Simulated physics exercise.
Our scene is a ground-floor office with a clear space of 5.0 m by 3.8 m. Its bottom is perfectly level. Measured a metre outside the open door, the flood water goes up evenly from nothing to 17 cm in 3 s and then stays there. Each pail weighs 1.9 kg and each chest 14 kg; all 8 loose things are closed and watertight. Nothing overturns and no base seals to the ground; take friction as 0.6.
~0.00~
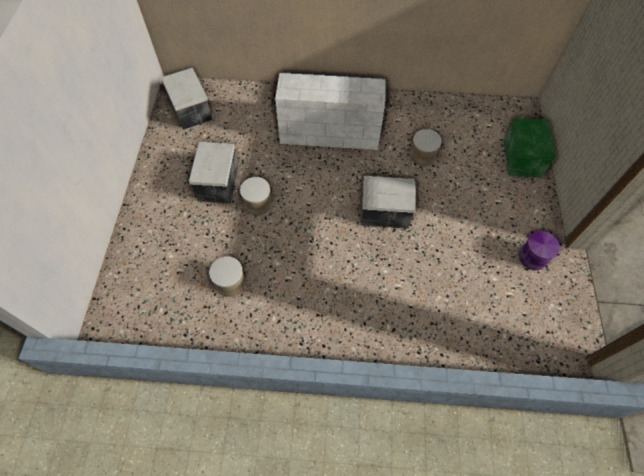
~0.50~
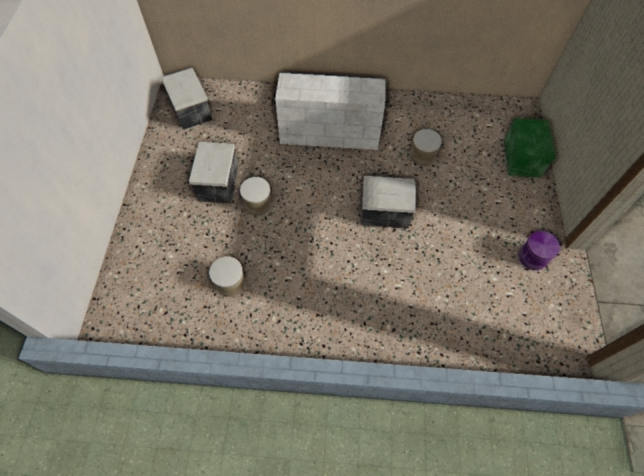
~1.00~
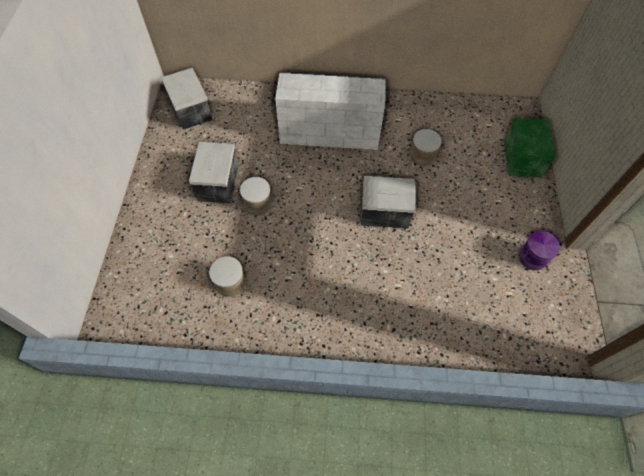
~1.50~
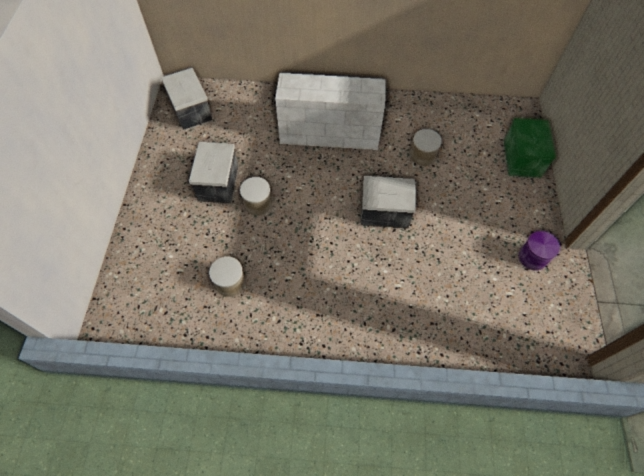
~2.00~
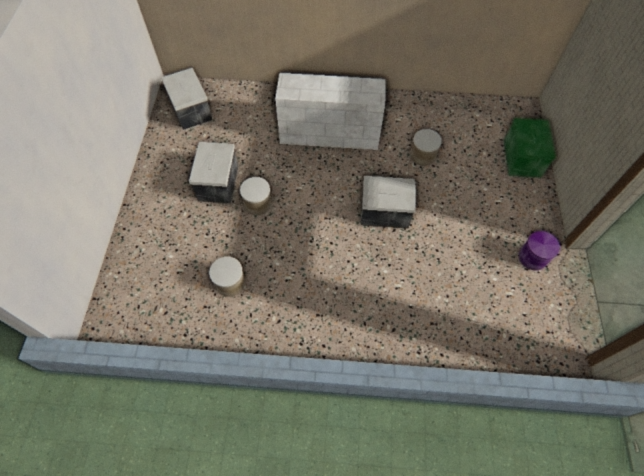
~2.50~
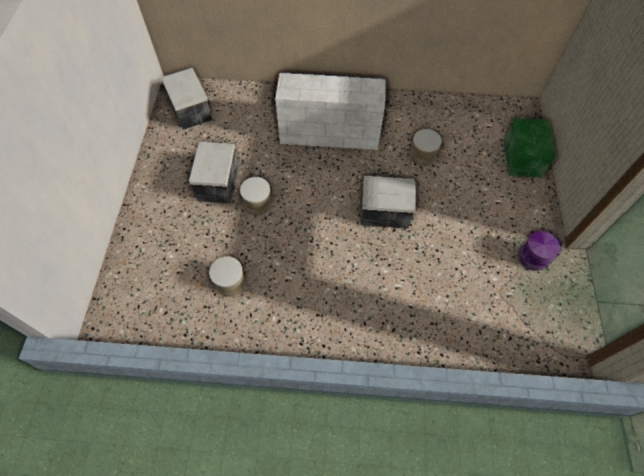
Greenish water spreading over the paving outside a walled room, then seeping in near a purple pail as all objects stay still.
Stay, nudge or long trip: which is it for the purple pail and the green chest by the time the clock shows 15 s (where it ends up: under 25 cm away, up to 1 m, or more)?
Expect the purple pail to be a little shifted and the green chest to be about where it started.
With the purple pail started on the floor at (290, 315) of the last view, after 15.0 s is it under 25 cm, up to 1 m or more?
Short answer, it is taken a long way.
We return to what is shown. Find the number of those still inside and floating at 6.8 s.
Count: 1.
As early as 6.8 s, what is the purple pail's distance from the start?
Shift: About 140 cm.
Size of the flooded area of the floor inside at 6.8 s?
I'd put it close to 14 m2.
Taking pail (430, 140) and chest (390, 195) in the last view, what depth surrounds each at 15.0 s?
I'd estimate 9 cm for the first and 8 cm for the second.
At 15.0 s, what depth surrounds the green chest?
Roughly 7 cm.
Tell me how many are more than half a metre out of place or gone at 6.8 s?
Tally at that time: 3.
After 3.5 s the purple pail is near (520, 220), 0.3 m from its start, aground; the green chest is near (535, 137), 0.0 m from its start, aground; 0 afloat.
After 6.8 s the purple pail is near (469, 146), 1.4 m from its start, aground; the green chest is near (535, 137), 0.0 m from its start, aground; 1 afloat.
After 11.0 s the purple pail is near (474, 128), 1.6 m from its start, afloat; the green chest is near (535, 137), 0.0 m from its start, aground; 5 afloat.
After 15.0 s the purple pail is near (502, 190), 0.7 m from its start, afloat; the green chest is near (538, 142), 0.1 m from its start, aground; 7 afloat.
